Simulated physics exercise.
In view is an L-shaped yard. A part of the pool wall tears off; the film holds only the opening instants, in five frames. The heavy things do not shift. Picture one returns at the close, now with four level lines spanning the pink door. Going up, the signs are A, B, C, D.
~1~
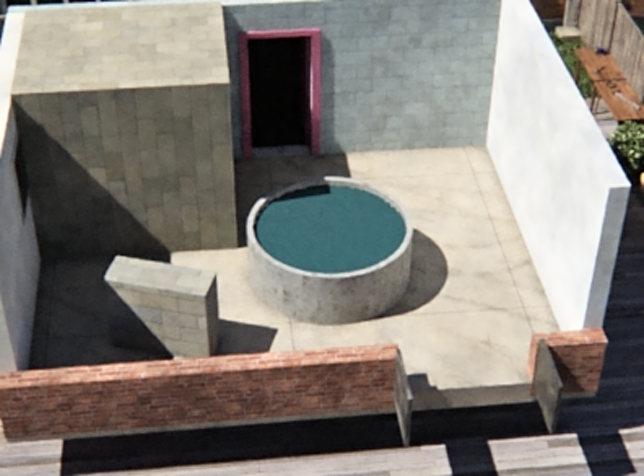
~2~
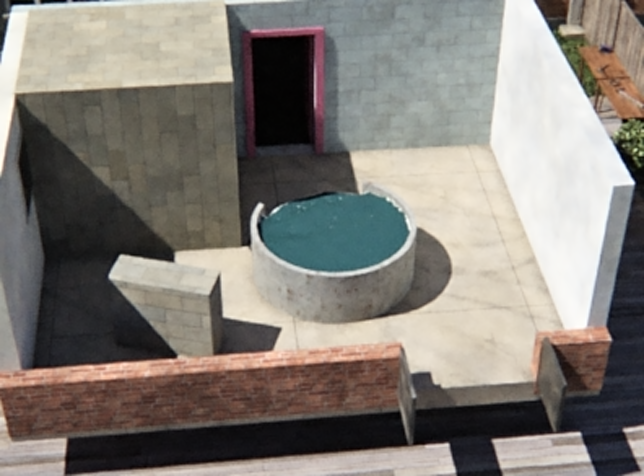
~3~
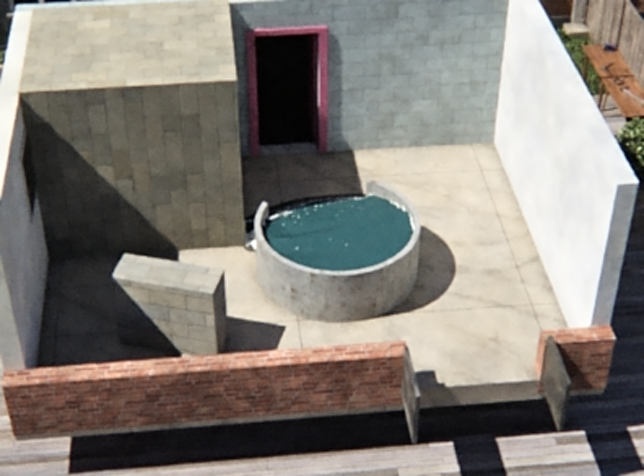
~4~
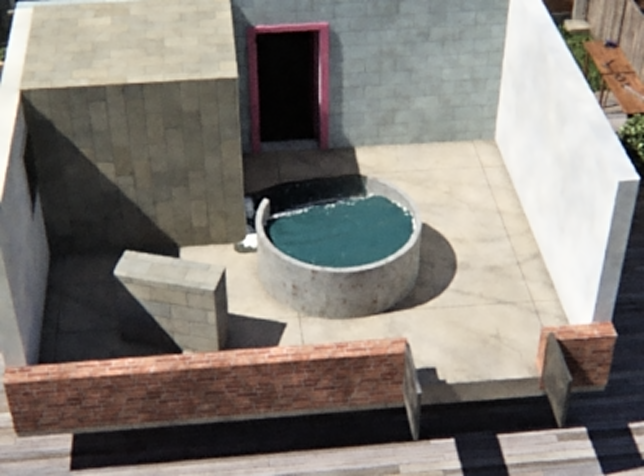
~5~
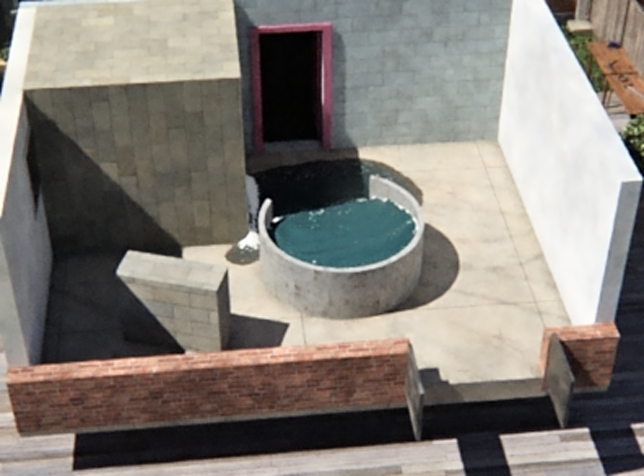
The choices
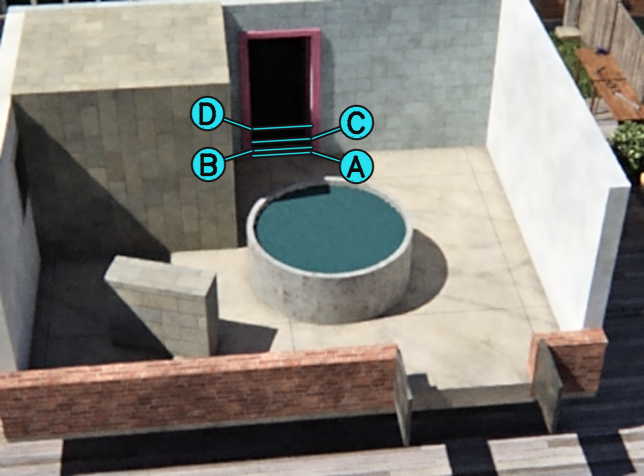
The video shows a walled yard with a round concrete pool of dark teal water, whose back rim opens as water pours out behind it and spreads across the paved ground toward the pink doorway and to both sides.
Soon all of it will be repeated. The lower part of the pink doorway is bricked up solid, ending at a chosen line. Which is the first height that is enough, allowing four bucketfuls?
Take D.
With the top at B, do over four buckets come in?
Yes.
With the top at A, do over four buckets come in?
Yes, it does.
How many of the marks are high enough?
One of them.
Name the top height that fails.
That would be C.
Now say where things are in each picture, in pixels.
Water in the pool at rest, its middle at (330, 229); foot of the pink doorway at (282, 156); open gate at (466, 335).
Water covers 2 % of the ground, its front hidden from here.
Water covers 6 % of the ground, its front hidden from here.
Water covers 10 % of the ground and shows as far out as (240, 244).
Water covers 16 % of the ground and shows as far out as (374, 163).
On the marked copy, A at (282, 154); B at (282, 149); C at (282, 140); D at (281, 127); from the bottom up A, B, C, D.
For height A, dozens of bucketfuls pour in.
For height B, dozens of bucketfuls pour in.
For height C, about 15 bucketfuls get in.
For height D, a splash gets over, under a bucket.
